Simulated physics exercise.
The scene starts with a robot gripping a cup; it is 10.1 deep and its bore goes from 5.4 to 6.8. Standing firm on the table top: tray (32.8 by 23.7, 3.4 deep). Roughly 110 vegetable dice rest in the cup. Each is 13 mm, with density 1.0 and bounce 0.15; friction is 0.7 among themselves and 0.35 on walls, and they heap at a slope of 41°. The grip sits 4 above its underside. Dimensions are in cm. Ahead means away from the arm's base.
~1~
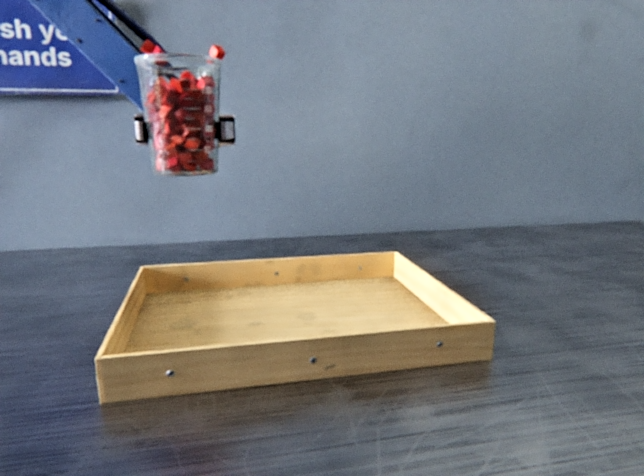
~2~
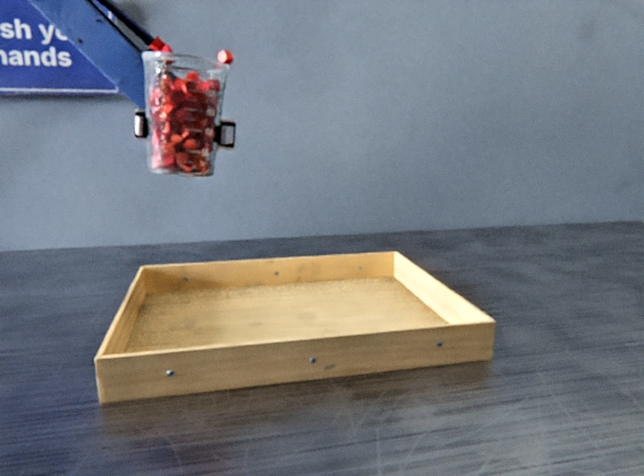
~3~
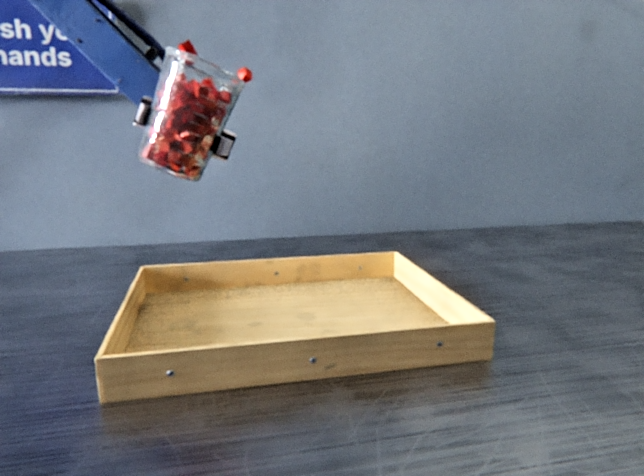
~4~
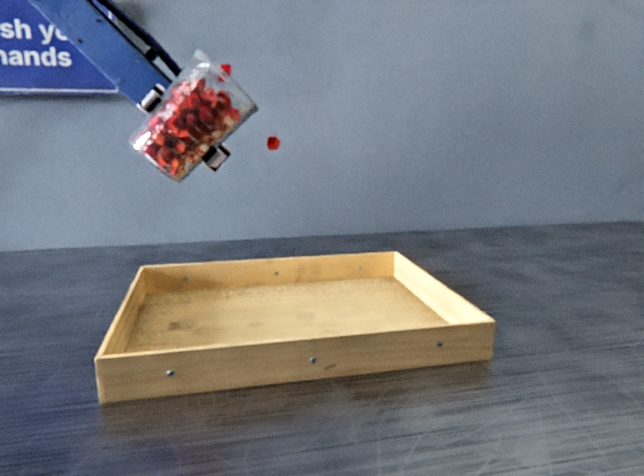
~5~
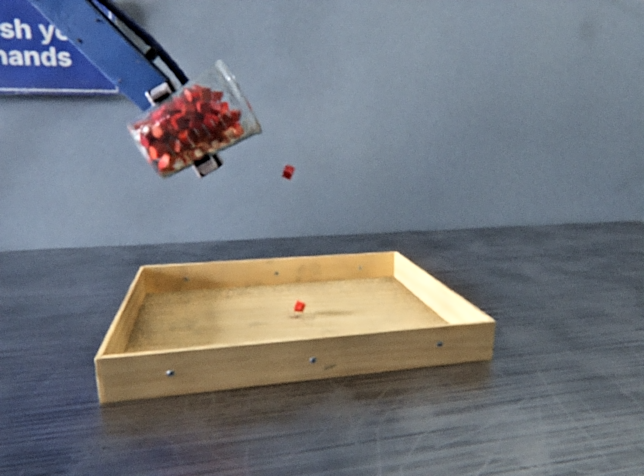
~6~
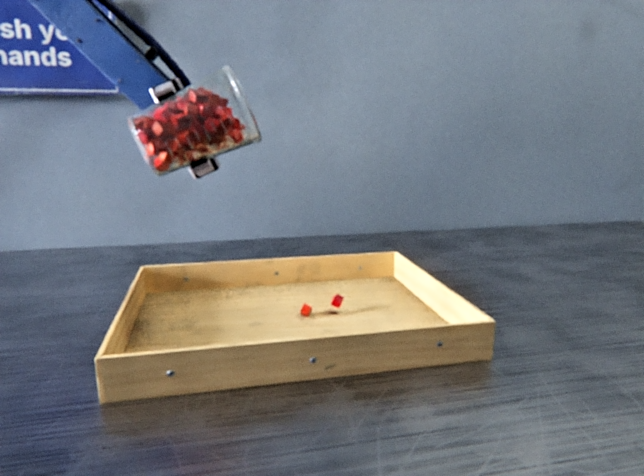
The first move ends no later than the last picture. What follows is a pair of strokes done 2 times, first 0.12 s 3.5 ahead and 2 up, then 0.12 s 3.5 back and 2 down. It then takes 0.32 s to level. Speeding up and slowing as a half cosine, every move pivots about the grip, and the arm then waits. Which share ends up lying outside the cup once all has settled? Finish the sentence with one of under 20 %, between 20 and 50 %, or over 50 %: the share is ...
The share is between 20 and 50 %.
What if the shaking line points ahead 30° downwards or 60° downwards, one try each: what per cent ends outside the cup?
I'd say close to 10 percent for the first and close to 5 percent for the second.
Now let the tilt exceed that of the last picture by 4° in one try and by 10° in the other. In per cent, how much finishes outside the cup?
Estimates: 50 % then 60 %.
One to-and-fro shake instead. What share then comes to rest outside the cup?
In that case it would be near 30 percent.
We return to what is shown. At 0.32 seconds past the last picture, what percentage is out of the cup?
Roughly 25 per cent by then.
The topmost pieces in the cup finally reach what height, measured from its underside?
Top of the fill: Near 7.5 cm.
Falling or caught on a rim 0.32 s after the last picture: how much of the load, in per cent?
I'd put it near 17 per cent.
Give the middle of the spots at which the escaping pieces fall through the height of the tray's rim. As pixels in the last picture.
I'd put it somewhere near (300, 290).
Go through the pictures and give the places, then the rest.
In the first picture, cup middle at (183, 119), level; upper third of the load around (181, 91), from x 150 to 215, top at y 45; 106 in the cup.
In the second picture, cup middle at (184, 119), tilted 6° forward; upper third of the load around (184, 91), from x 155 to 225, top at y 45.
In the third picture, cup middle at (187, 120), tilted 23° forward; upper third of the load around (193, 95), from x 150 to 245, top at y 50.
In the fourth picture, cup middle at (191, 122), tilted 44° forward; upper third of the load around (198, 102), from x 145 to 275, top at y 70; 105 in the cup, 1 in flight or on a rim.
In the fifth picture, cup middle at (193, 125), tilted 61° forward; upper third of the load around (203, 109), from x 140 to 300, top at y 90; 104 in the cup, 1 in the tray, 1 in flight or on a rim.
In the sixth picture, cup middle at (194, 126), tilted 67° forward; upper third of the load around (202, 112), from x 140 to 335, top at y 95; 104 in the cup, 2 in the tray.
Then, 0.32 s after the last picture, tilted 67° forward, highest piece 25 above the table; 77 in the cup, 11 in the tray, 18 in flight or on a rim.
Then, 0.64 s after the last picture, tilted 34° forward, highest piece 25 above the table; 61 in the cup, 45 in the tray.
Then, 1.00 s after the last picture, level, highest piece 24 above the table; 61 in the cup, 45 in the tray.
Then, 2.05 s after the last picture, level, highest piece 24 above the table; 61 in the cup, 45 in the tray.
Final count, 61 in the cup, 45 in the tray. That is 42 % outside the cup.
